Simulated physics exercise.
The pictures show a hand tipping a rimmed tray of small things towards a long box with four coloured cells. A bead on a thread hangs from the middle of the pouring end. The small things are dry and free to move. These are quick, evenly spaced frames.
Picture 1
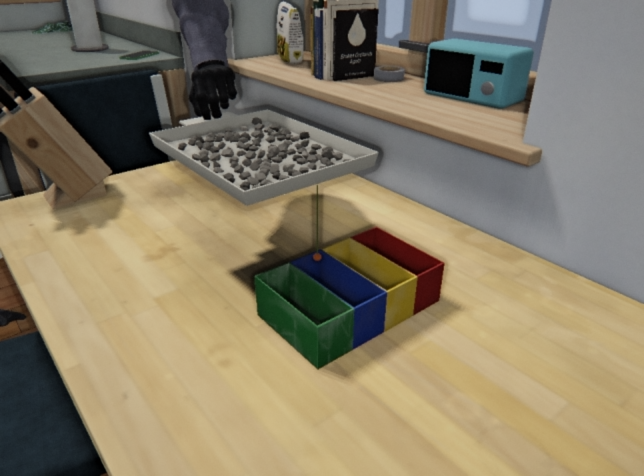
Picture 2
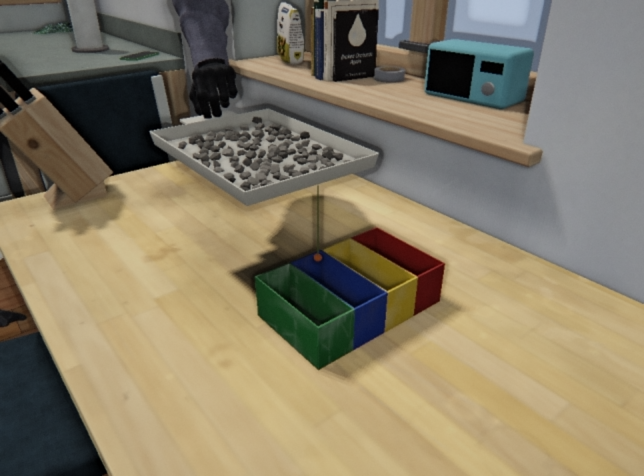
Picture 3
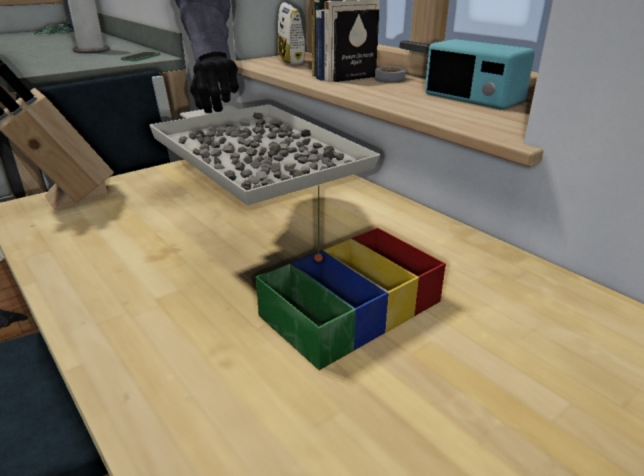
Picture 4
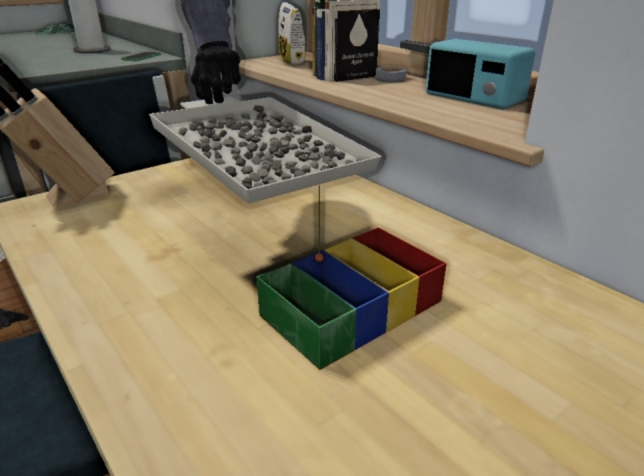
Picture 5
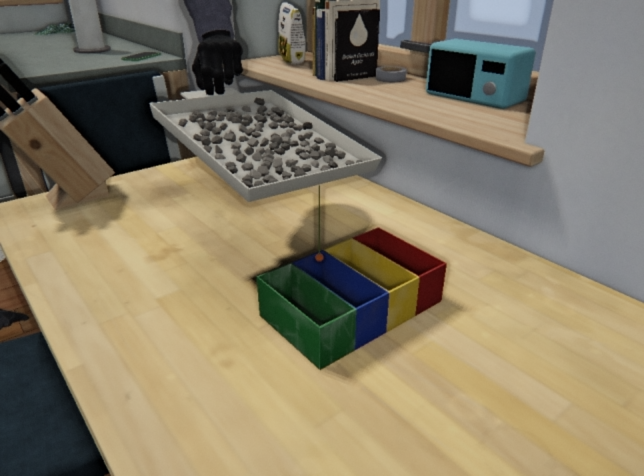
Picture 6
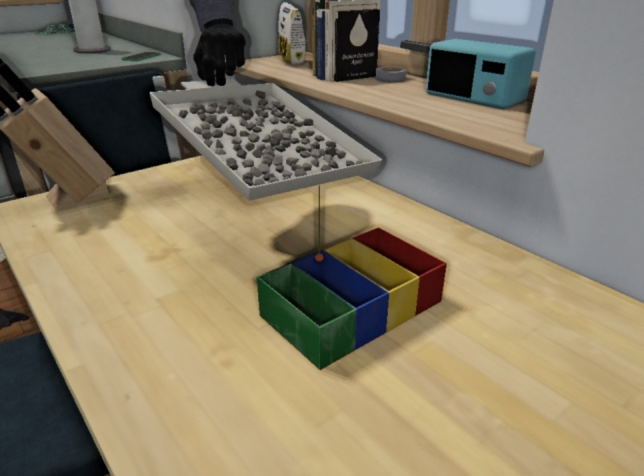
At the start, a dark-gloved hand is at the far side of a level, rimmed tray of grey gravel above a box with green, blue, yellow and red cells. The tray's far side then rises slightly, tilting it a little toward its right corner, while the coloured box stays still.
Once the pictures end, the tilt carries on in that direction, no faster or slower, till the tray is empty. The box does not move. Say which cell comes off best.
It favours the yellow compartment.
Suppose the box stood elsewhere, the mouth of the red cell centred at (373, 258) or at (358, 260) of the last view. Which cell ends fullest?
At the first place that red cell, at the second the red cell.
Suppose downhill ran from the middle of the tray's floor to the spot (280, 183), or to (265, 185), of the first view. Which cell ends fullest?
At the first place the green cell, at the second green.
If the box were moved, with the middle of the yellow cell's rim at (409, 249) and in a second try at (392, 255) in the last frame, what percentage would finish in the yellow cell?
Roughly 20 per cent, and 50 per cent.
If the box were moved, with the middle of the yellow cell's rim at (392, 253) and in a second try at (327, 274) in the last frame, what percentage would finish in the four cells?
Roughly 100 per cent, and 50 per cent.
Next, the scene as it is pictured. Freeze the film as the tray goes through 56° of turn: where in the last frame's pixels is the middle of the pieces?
Roughly at (336, 154).
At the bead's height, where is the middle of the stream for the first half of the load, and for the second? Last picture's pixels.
First near (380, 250), later near (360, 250).
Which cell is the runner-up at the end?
Second comes red.
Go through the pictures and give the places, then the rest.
The first frame shows corners of the pouring end at (246, 190) and (374, 152), level; middle of the load at (262, 154), bits of gravel; bead on its thread at (317, 257); green cell at (336, 335); blue cell at (370, 317); yellow cell at (400, 300); red cell at (429, 285).
The second frame shows corners of the pouring end at (246, 190) and (375, 153), level; middle of the load at (262, 154).
The third frame shows corners of the pouring end at (247, 189) and (376, 154), tipped barely, lowest at the right corner; middle of the load at (263, 151).
The fourth frame shows corners of the pouring end at (249, 188) and (377, 155), tipped a little, lowest at the right corner; middle of the load at (264, 147).
The fifth frame shows corners of the pouring end at (250, 187) and (378, 157), tipped a little, lowest at the right corner; middle of the load at (265, 143).
The sixth frame shows corners of the pouring end at (251, 186) and (378, 159), tipped a little, lowest at the right corner; middle of the load at (267, 139); green cell at (338, 335); blue cell at (372, 317); yellow cell at (403, 301); red cell at (431, 286).
Soon, tray tipped steeply; nearly all on the tray; a stray few falling or outside the box.
A while on, tray tipped right over; about half on the tray; about a quarter in the yellow cell; about a quarter in the red cell; a small part in the blue cell; a small part falling or outside the box.
Towards the end, tray tipped past a quarter turn; about half in the yellow cell; about a third in the red cell; a small part in the blue cell; a stray few in the green cell; a stray few falling or outside the box.
Finally, tray tipped past a quarter turn; about half in the yellow cell; about a third in the red cell; a small part in the blue cell; a stray few in the green cell; a stray few outside the box.
